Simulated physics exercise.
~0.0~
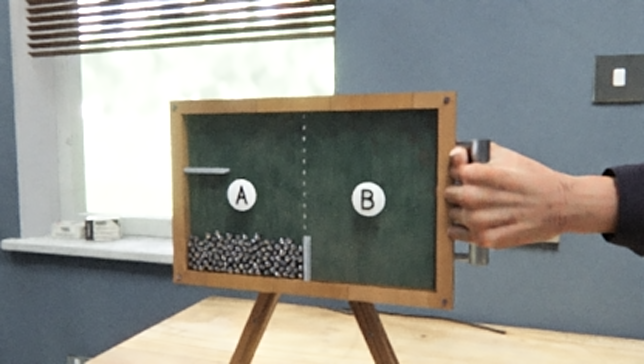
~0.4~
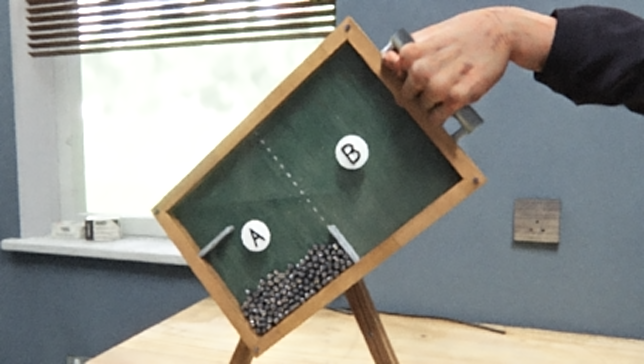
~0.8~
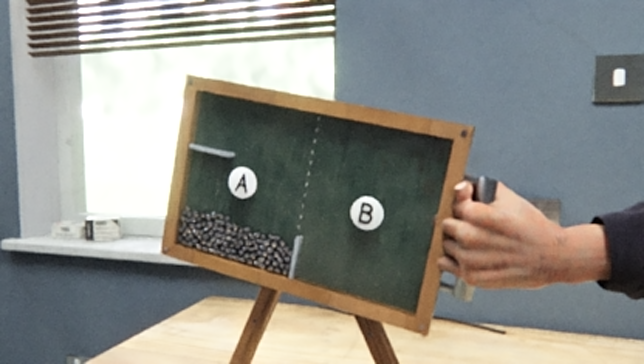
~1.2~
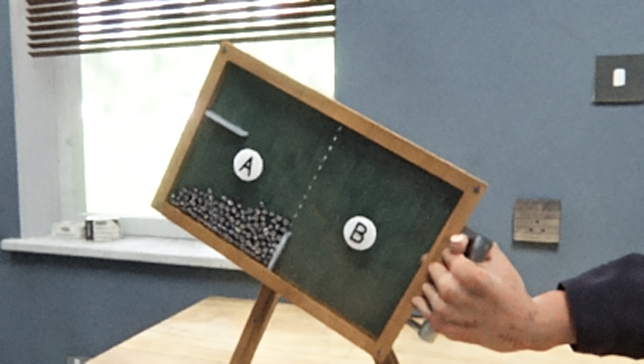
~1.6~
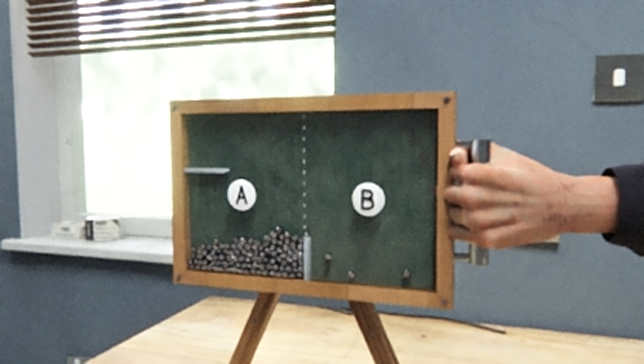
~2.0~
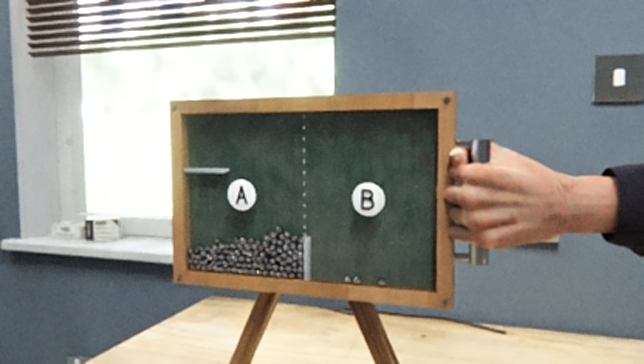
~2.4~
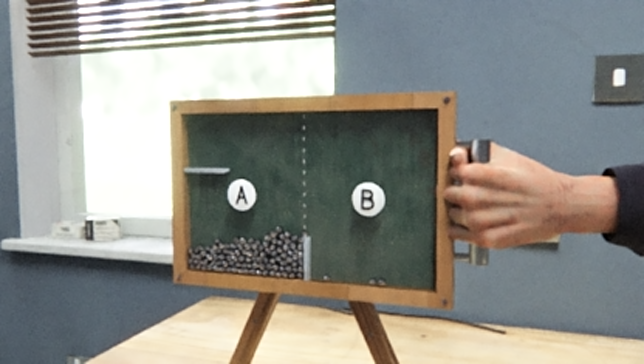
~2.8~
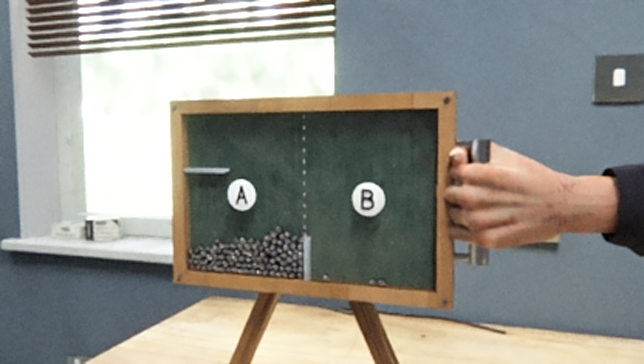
A framed green case holding small metal balls is turned by a hand, tilting anticlockwise, then clockwise, then back to level; a few balls end up on the floor of side B, while most rest in a heap in side A.
